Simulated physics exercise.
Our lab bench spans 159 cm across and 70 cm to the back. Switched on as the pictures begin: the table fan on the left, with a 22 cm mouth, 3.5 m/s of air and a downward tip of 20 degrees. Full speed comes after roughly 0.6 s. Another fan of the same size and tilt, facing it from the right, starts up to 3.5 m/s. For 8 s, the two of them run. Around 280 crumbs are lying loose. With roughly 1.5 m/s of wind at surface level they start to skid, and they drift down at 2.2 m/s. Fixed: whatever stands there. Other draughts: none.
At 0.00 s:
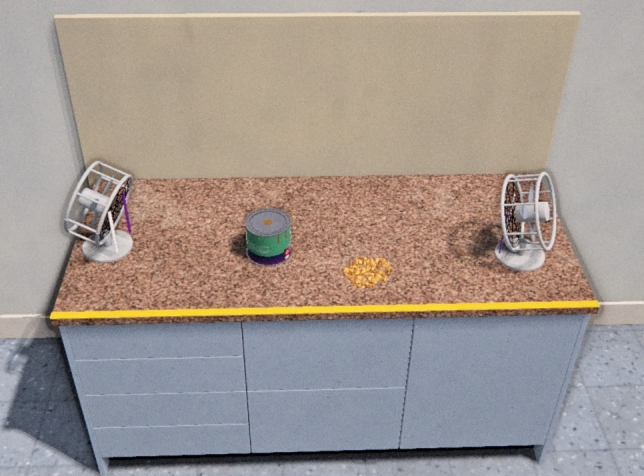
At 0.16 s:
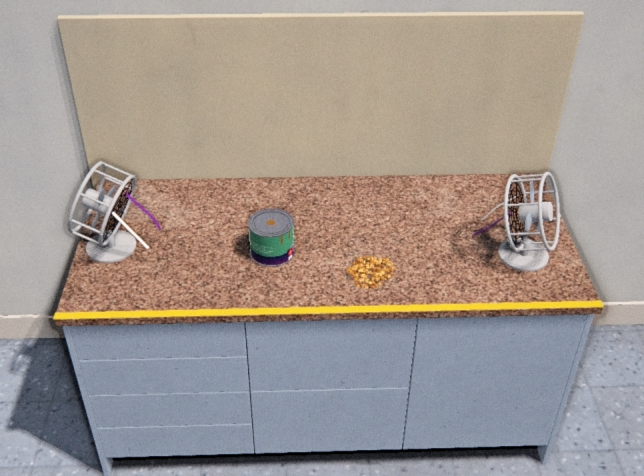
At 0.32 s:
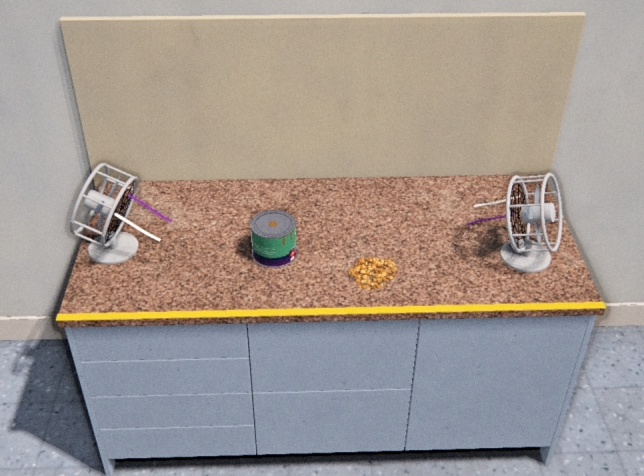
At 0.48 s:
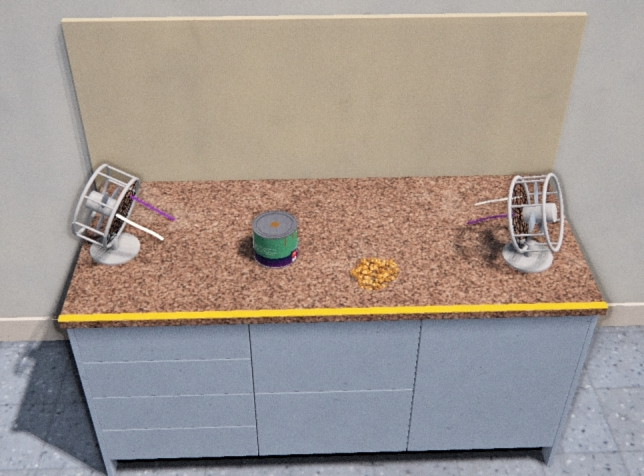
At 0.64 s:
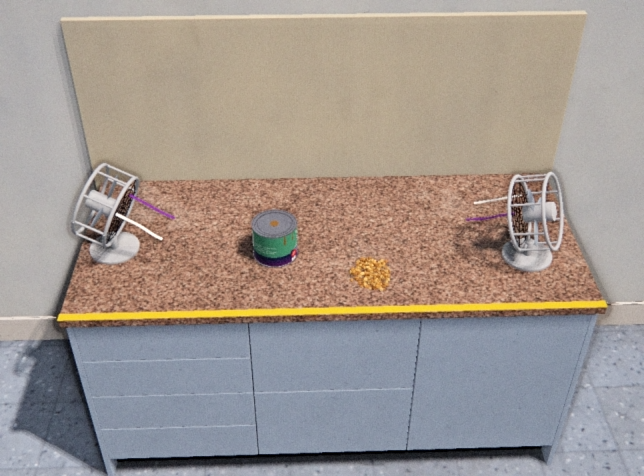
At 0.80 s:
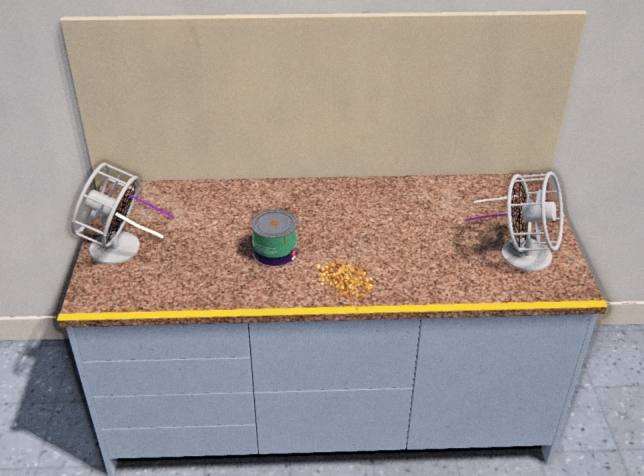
Lab bench with two facing fans and a green tin, loose orange crumbs lying still, then spreading and drifting slightly left.
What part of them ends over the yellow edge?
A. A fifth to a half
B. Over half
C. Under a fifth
Over half.
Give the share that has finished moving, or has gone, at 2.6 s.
About 70 %.
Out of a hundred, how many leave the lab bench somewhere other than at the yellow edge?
Estimated share: Around 0 %.
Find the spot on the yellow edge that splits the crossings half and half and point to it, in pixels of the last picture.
I'd point to somewhere near (332, 314).
After 1.6 s, 49 % are over the yellow edge; the middle of those left on the top is near (304, 290); 41 % are gone or lie where they will stay.
After 2.6 s, 69 % are over the yellow edge; the middle of those left on the top is near (305, 289); 66 % are gone or lie where they will stay.
After 4.4 s, 82 % are over the yellow edge; the middle of those left on the top is near (304, 286); 84 % are gone or lie where they will stay.
After 8.0 s, at the end, 88 % are over the yellow edge.
